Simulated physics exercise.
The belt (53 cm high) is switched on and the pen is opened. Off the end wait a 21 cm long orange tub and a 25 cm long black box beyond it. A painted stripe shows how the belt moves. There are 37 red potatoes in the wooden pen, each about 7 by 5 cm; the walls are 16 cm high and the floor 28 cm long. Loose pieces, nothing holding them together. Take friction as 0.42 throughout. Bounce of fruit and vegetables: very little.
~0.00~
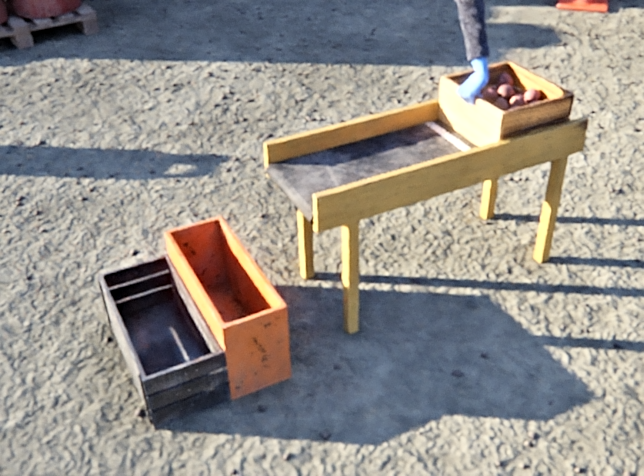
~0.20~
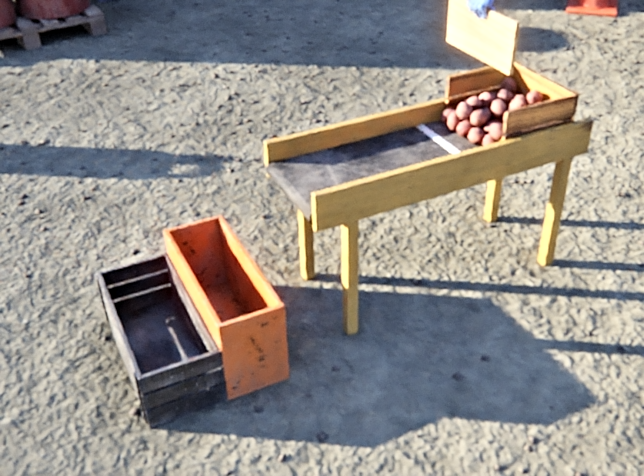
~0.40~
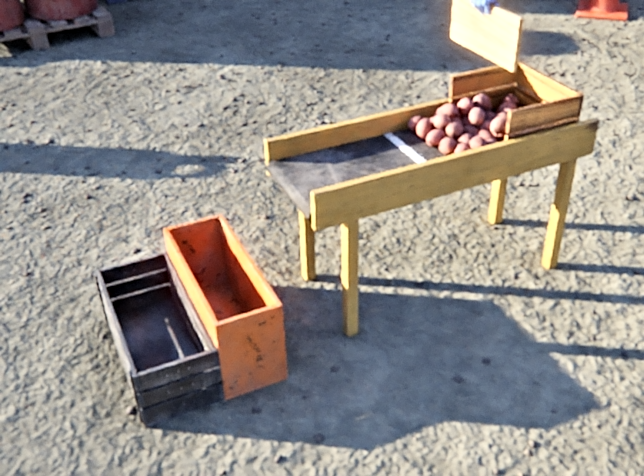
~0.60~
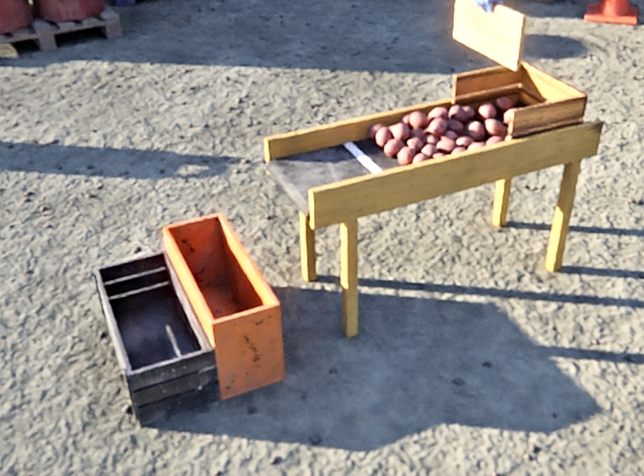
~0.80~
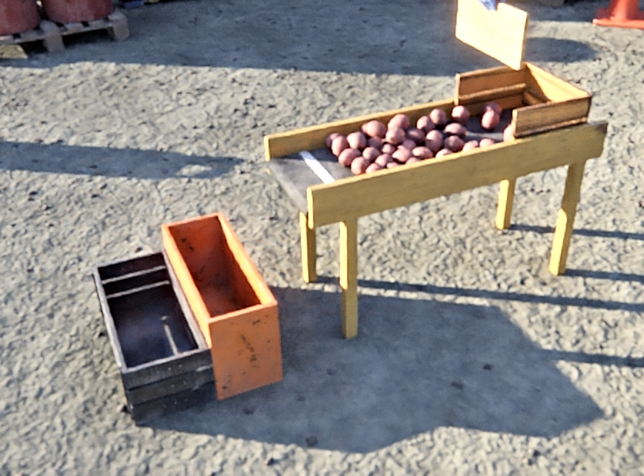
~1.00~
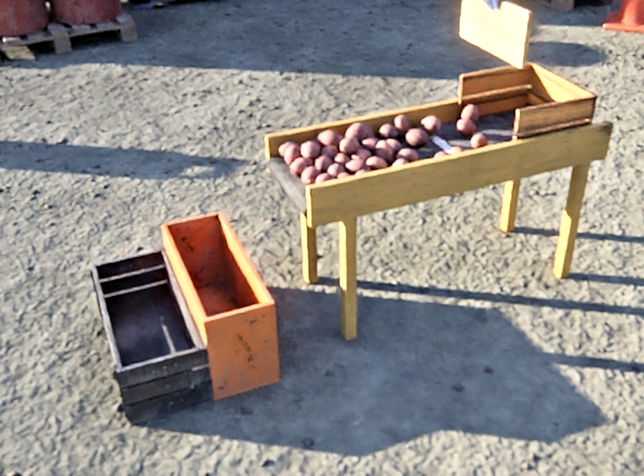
We see a gloved hand lift the end panel of a wooden pen on a yellow-sided belt, and red potatoes spread out and ride leftward along it, while an orange tub and a black box sit on the ground.
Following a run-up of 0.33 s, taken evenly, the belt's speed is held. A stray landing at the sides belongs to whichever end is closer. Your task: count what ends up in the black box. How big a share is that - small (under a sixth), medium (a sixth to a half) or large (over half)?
A small share.
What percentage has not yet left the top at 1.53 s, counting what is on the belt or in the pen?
Around 20 %.
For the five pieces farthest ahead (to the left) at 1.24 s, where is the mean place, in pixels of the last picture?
Around pixel (245, 221).
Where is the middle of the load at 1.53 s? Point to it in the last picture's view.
I'd put the middle close to (227, 248) in the last view.
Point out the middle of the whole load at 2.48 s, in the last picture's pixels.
Somewhere about (222, 321) in pixels.
After 1.24 s, 23 on the belt and 14 in the air.
After 1.53 s, 19 in the orange tub, 8 on the belt and 10 in the air.
After 1.95 s, 32 in the orange tub and 5 in the air.
Final count (at 2.48 s), 37 in the orange tub. Asked share, 0 of 37, 0 per cent.
